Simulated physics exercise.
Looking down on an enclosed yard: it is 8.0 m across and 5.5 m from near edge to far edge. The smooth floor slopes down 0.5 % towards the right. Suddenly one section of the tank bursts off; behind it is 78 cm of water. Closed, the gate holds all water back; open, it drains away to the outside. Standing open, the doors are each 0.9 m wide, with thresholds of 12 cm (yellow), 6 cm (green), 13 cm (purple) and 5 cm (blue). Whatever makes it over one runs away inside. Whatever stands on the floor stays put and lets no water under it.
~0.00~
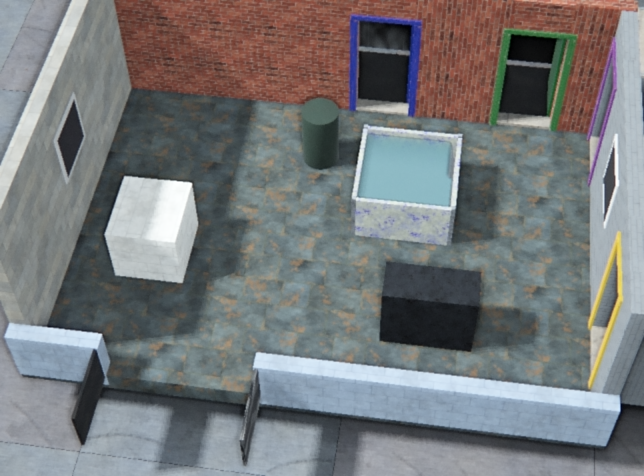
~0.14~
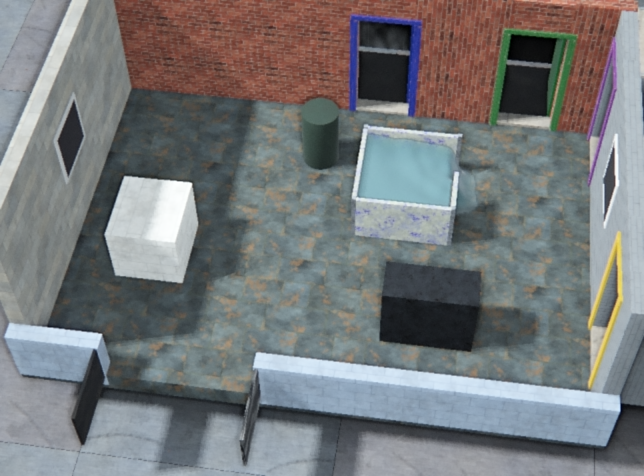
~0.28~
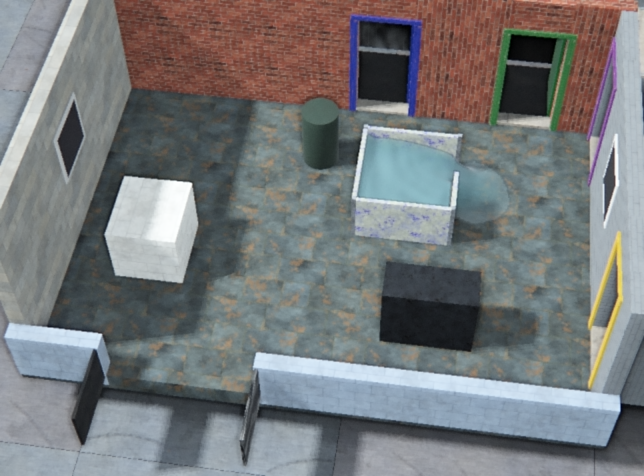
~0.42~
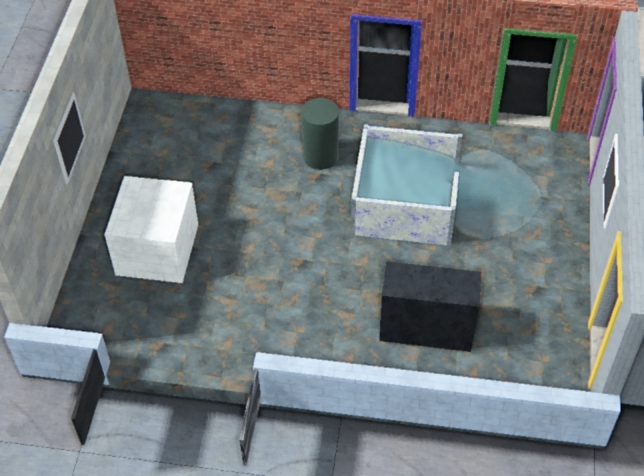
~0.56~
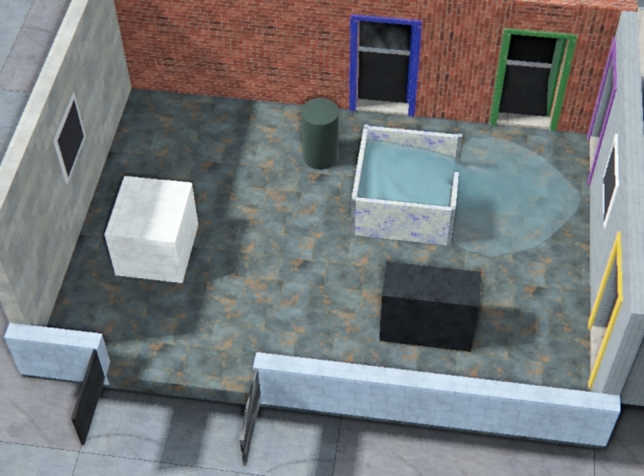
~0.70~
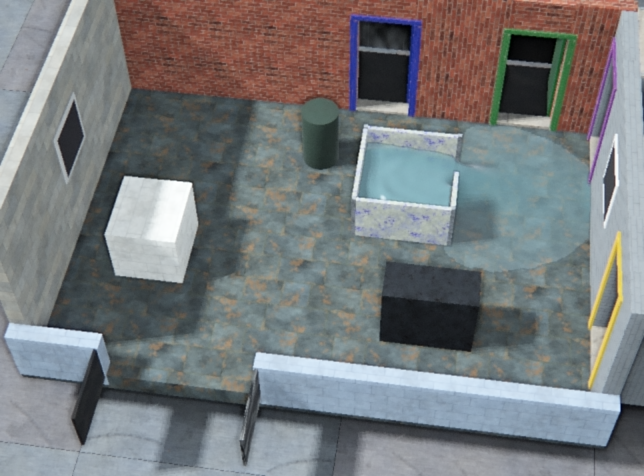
In a walled yard with a brick back wall and coloured doorways, a square tank full of water stands between a dark green cylinder and a black block. Its right side opens and water pours out, spreading rightward across the floor in a widening, rounded sheet while the level inside the tank drops.
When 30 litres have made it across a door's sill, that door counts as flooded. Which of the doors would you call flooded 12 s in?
I would call the yellow door not flooded; I would call the green door flooded; I would call the purple door flooded; I would call the blue door not flooded.
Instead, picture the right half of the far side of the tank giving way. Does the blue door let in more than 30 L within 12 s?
In that case, blue door: More than that.
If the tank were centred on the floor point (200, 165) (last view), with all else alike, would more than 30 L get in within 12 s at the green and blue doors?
Relative to the limit, green is within it and blue is beyond it.
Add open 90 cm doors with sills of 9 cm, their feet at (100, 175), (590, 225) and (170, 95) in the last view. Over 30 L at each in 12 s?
So, in the order given, it's shy of the mark, then beyond the mark, then shy of the mark.
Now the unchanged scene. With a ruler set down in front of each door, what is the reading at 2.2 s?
Centimetres: Yellow 7 / green 13 / purple 24 / blue 0.
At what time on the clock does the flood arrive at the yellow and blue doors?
Arrival: Yellow 1.6 s, blue 4.0 s.
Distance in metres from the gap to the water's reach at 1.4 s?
About 3.2 m.
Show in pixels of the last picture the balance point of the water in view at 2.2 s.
Balance point at about (474, 211).
After 1.4 s water covers 15 % of the floor and is deepest (38 cm) near (586, 139); yellow door not reached, green door 10 cm at the sill, 8 L in, purple door 28 cm at the sill, 27 L in, blue door not reached.
After 2.2 s water covers 20 % of the floor and is deepest (27 cm) near (575, 178); yellow door 7 cm at the sill, 0 L in, green door 13 cm at the sill, 37 L in, purple door 24 cm at the sill, 95 L in, blue door not reached.
After 3.5 s water covers 25 % of the floor and is deepest (20 cm) near (586, 204); yellow door 5 cm at the sill, 0 L in, green door 15 cm at the sill, 84 L in, purple door 18 cm at the sill, 133 L in, blue door not reached.
After 7.0 s water covers 55 % of the floor and is deepest (11 cm) near (573, 418); yellow door 9 cm at the sill, 0 L in, green door 9 cm at the sill, 145 L in, purple door 10 cm at the sill, 146 L in, blue door 2 cm at the sill, 0 L in.
After 12.0 s water covers 90 % of the floor and is deepest (6 cm) near (560, 417); yellow door 6 cm at the sill, 0 L in, green door 4 cm at the sill, 152 L in, purple door 5 cm at the sill, 146 L in, blue door 4 cm at the sill, 0 L in.
